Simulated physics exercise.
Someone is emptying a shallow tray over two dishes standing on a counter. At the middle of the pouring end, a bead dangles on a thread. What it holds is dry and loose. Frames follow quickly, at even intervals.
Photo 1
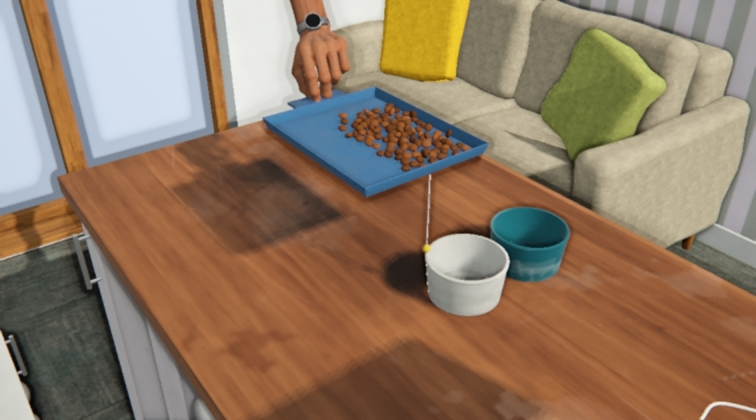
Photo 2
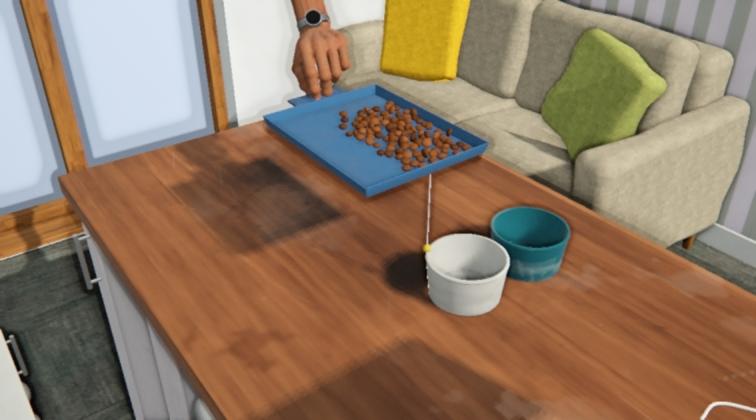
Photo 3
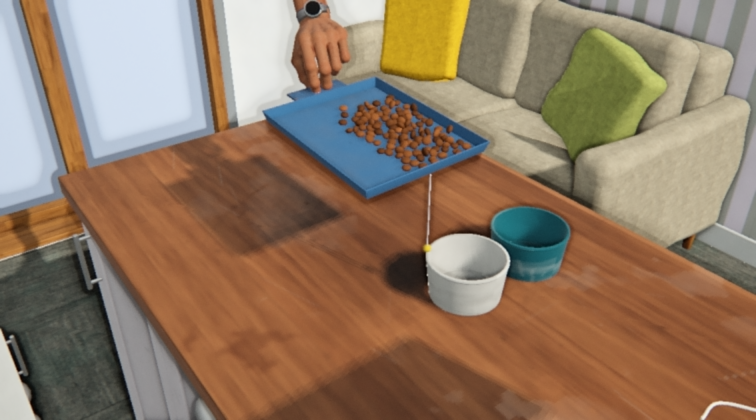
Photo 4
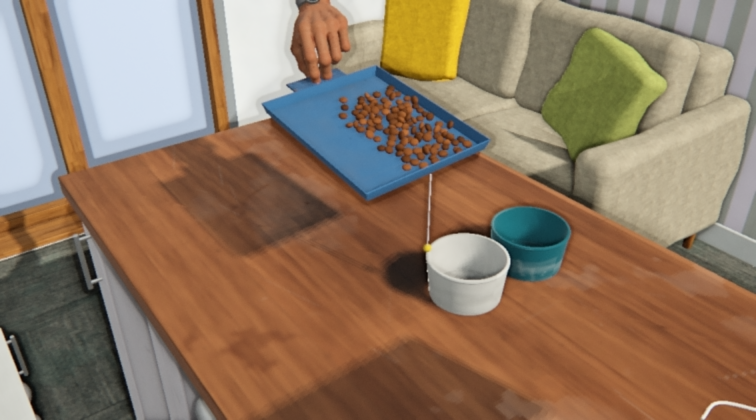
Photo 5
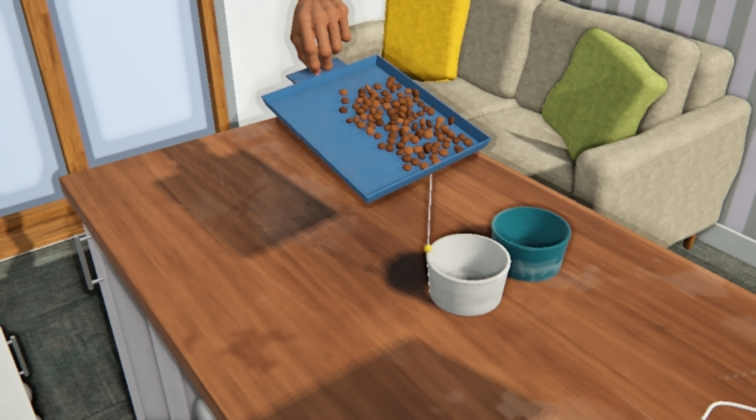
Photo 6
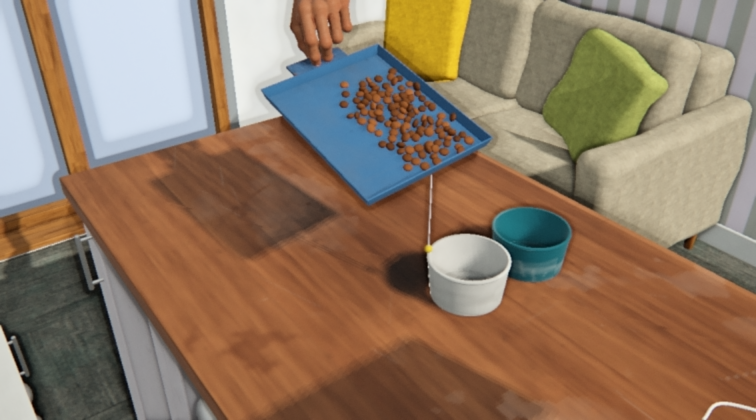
A blue tray of brown dog kibble, held by a hand wearing a watch, gradually tilts as its handle end rises and its near left corner dips slightly, above a wooden counter where white and teal bowls stay still.
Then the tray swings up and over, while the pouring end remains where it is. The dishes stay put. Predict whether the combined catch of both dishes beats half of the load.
The amount caught is going to be smaller than the amount missed.
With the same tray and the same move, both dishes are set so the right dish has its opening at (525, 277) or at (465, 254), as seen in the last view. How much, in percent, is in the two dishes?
Close to 0 in a hundred, then close to 90 in a hundred.
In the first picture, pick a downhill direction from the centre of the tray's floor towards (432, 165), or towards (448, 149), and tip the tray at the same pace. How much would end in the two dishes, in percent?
Lab note: Try one about 80 %, try two about 50 %.
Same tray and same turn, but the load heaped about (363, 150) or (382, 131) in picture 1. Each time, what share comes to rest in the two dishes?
Estimate: 0 % first, 0 % second.
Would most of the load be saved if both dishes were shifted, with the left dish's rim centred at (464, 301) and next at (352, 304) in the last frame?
First place: Short of half; second place: Beyond half.
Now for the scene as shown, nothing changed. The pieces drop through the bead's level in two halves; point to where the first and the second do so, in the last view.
Earlier half at (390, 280), later half at (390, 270).
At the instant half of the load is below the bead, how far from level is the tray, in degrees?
It sits at roughly 95°.
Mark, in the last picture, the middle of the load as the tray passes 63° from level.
I'd mark the middle close to (396, 179).
Soon after the last picture, tray tipped steeply; most on the tray; a stray few outside both; a small part in the air.
A little later, tray tipped past a quarter turn; a stray few on the tray; most outside both; a small part in the air.
Later still, tray tipped past a quarter turn; all outside both.
At rest, tray tipped past a quarter turn; none in the left dish; none in the right dish; all outside both.
